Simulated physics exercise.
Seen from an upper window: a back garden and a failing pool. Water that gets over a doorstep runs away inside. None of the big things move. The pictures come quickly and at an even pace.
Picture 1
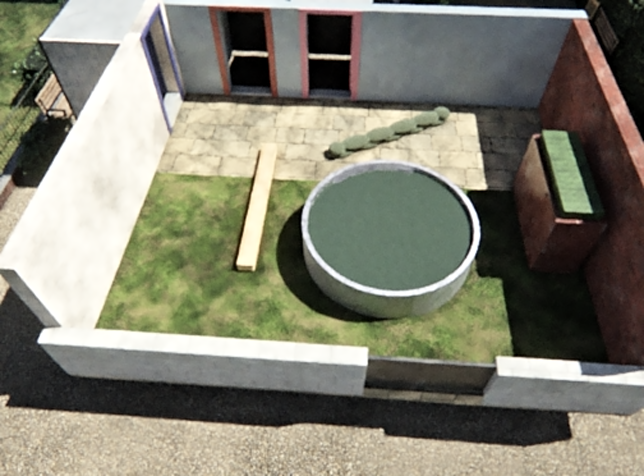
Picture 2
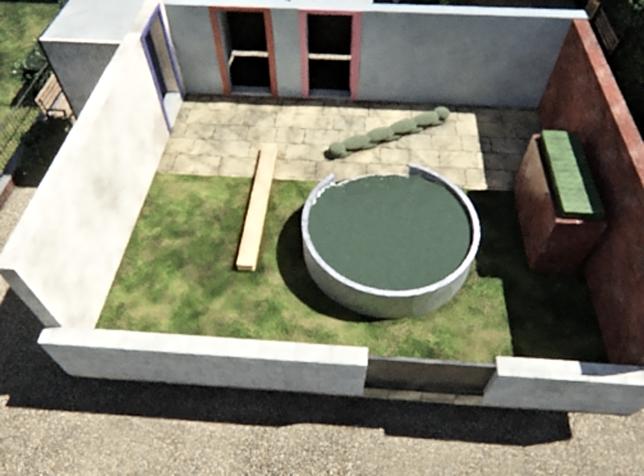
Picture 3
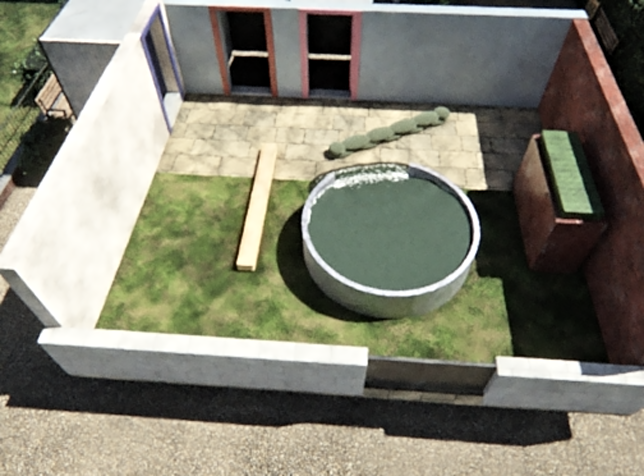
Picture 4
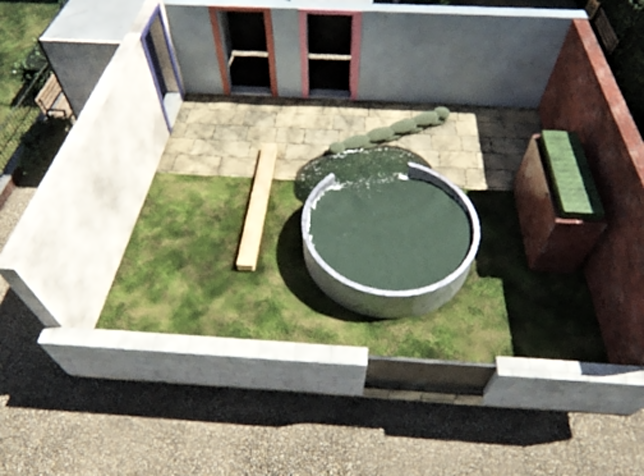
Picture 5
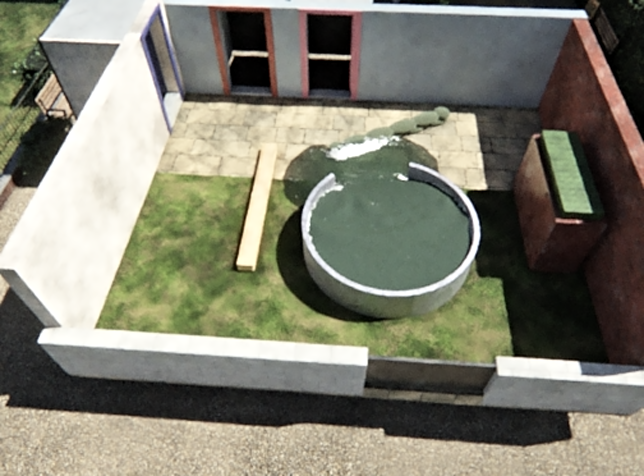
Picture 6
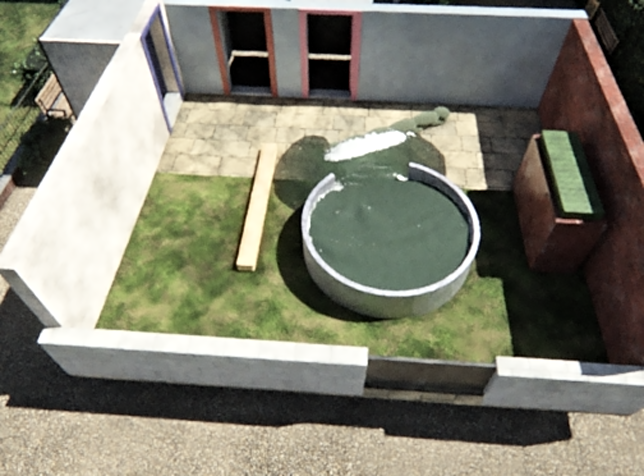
A round pool's far side opens and dark water spreads across the paving, covering shrubs.
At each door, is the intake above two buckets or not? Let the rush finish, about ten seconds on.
As I see it, the red door is going to be swamped; the pink door is going to be swamped; the blue door is going to stay within two buckets.
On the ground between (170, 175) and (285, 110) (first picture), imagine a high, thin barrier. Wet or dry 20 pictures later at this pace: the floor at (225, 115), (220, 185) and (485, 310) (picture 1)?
As listed: Awash, flooded, free of water.
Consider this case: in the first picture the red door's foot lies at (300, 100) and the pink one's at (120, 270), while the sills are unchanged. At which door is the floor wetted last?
The pink one.
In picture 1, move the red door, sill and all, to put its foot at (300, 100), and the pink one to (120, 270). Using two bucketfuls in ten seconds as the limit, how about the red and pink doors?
I reckon the red door admits more while the pink door admits less.
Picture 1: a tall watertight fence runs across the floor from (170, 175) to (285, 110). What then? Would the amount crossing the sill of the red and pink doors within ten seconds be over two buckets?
Red door: Admits less; pink door: Admits more.
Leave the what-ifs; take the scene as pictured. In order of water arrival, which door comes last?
Going by the pictures, I'd say the blue one.
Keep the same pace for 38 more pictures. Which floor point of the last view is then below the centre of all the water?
At about (381, 182).
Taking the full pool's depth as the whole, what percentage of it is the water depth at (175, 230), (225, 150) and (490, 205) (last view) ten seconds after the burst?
Around 8, 6 and 14 %.
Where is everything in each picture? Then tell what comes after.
The first frame shows the round pool at (389, 224) is whole and still.
In the second frame, water pours out on the round pool's far side and has run to a hidden place.
In the third frame, water pours out on the round pool's far side and has run to a hidden place.
In the fourth frame, the front is at (413, 155), out from the gap on the round pool's far side.
In the fifth frame, the front is at (400, 140), out from the gap on the round pool's far side.
In the sixth frame, the front is at (297, 145), out from the gap on the round pool's far side.
A moment on, water covers 20 % of the floor; the red door not reached, the pink door not reached, the blue door not reached.
Next, water covers 45 % of the floor; the red door under two buckets in, the pink door under two buckets in, the blue door not reached.
Then, water covers 50 % of the floor; the red door over two buckets in, the pink door over two buckets in, the blue door wet at the sill, nothing in.
Later, water covers 75 % of the floor; the red door far over two buckets in, the pink door over two buckets in, the blue door wet at the sill, nothing in.
In the end, water covers 95 % of the floor; the red door far over two buckets in, the pink door over two buckets in, the blue door wet at the sill, nothing in.
